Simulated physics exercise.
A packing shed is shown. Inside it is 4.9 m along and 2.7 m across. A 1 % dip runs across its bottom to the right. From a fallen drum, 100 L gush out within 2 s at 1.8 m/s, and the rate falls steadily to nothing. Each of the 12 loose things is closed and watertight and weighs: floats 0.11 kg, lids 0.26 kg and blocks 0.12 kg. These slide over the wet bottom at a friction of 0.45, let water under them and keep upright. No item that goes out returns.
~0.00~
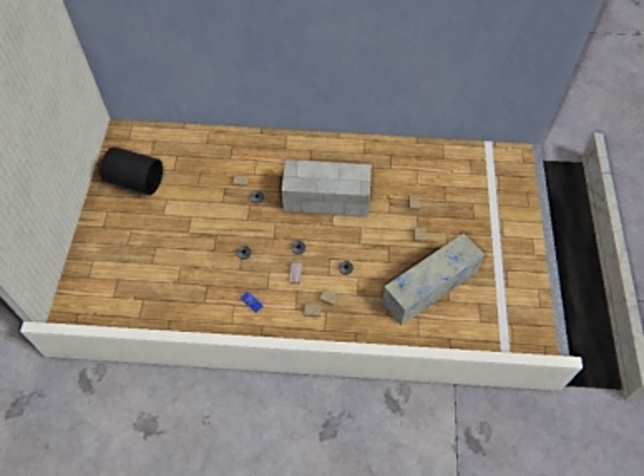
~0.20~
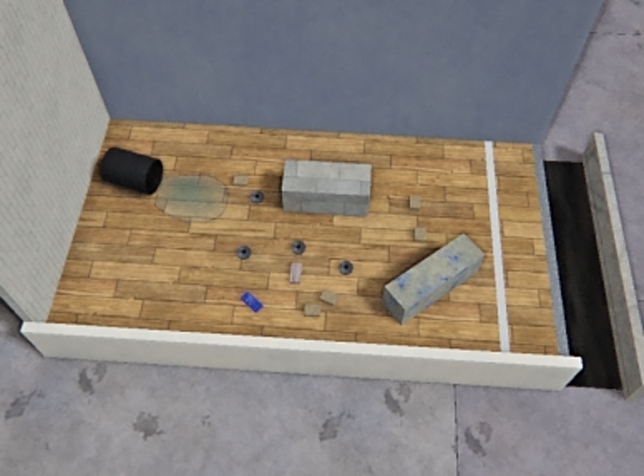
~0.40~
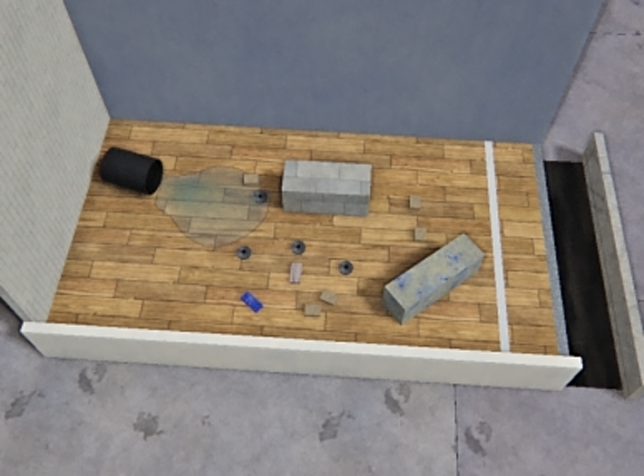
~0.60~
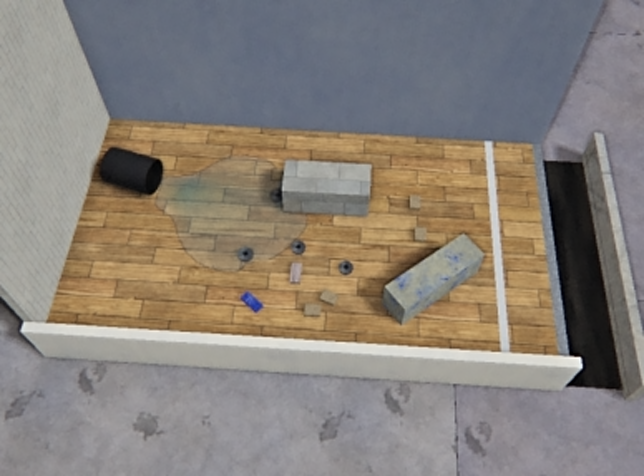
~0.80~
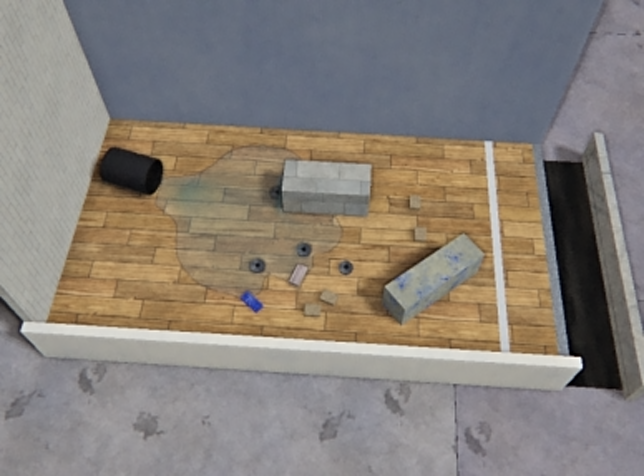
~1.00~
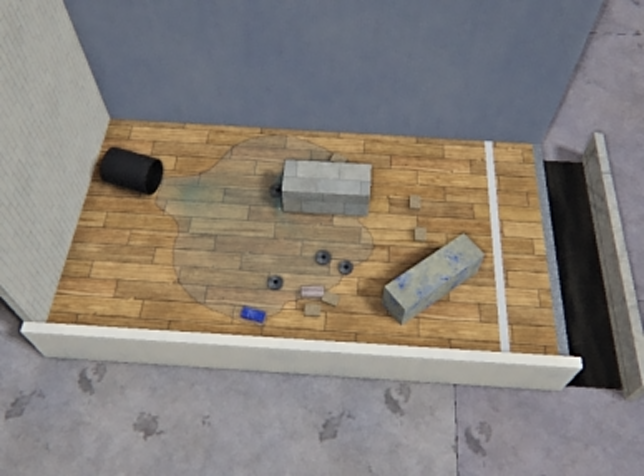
Clear water spreading from a black drum across a plank floor, flowing around a grey block and nudging small rings and a blue block.
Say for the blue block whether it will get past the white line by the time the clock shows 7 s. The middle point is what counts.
The blue block never reaches past the line.
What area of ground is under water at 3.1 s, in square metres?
Near 6.5 m2 in all.
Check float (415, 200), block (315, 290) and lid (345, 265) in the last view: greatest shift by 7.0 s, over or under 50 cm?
Going one by one: Within it, beyond it, beyond it.
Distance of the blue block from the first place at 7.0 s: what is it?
It's about 20 cm away.
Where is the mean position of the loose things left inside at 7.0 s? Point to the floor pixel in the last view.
The centre is close to (402, 209).
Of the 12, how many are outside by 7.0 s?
7.
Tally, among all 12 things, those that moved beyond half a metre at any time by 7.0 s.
By my count, 11.
After 1.4 s the blue block is near (261, 340), 0.4 m from its start, afloat; 0 of 12 are over the mark; 5 afloat.
After 3.1 s the blue block is near (287, 340), 0.5 m from its start, afloat; 2 of 12 are over the mark; 8 afloat.
After 4.9 s the blue block is near (278, 330), 0.4 m from its start, afloat; 7 of 12 are over the mark; 4 afloat.
After 7.0 s the blue block is near (263, 315), 0.2 m from its start, afloat; 8 of 12 are over the mark; 3 afloat.
